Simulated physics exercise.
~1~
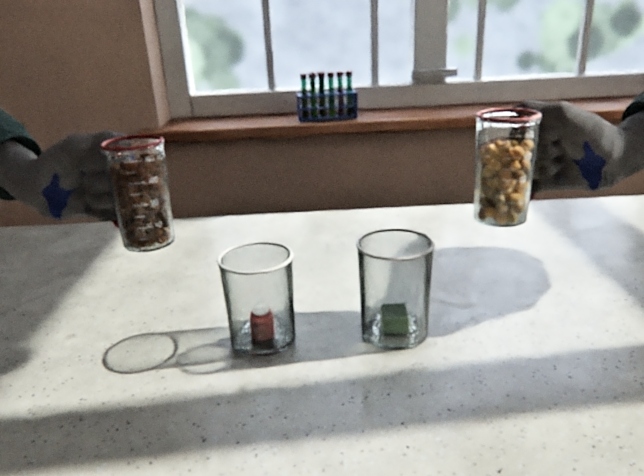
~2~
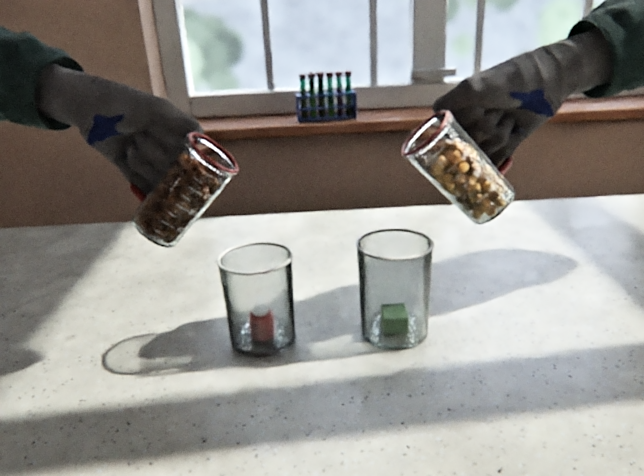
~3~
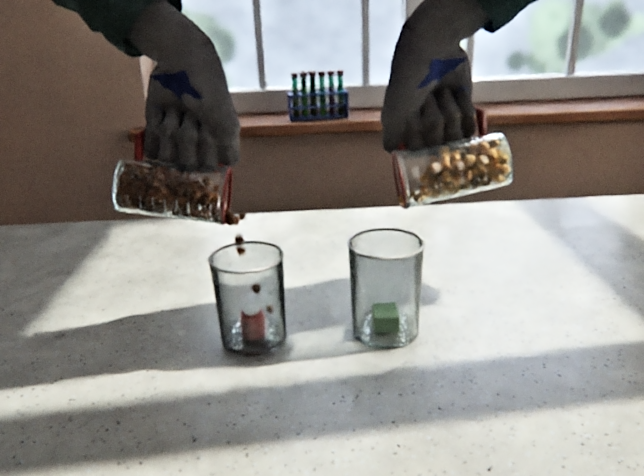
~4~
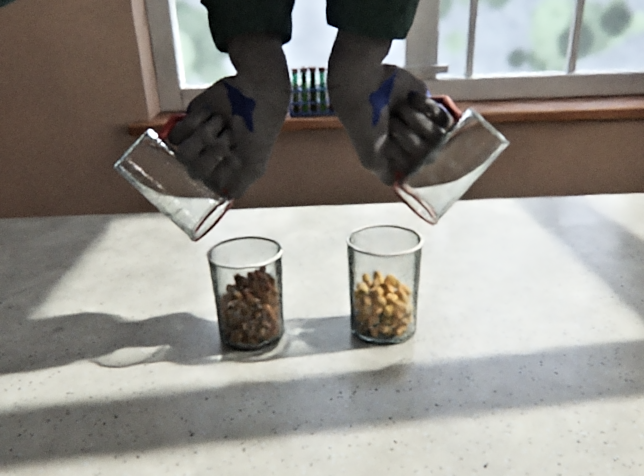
Two gloved hands, each with a blue star on the back, hold clear cups over a pale counter, the left one filled with brown pieces and the right with yellowish ones. Below stand two glasses, a small red object in the left and a green block in the right, before a window. The hands move inward and tip the cups toward the glasses. On their sides, the left cup drops its first few pieces while the right still holds its load. Finally both cups are upended and empty, and the heaped pieces hide both objects, with none spilled beside the glasses.
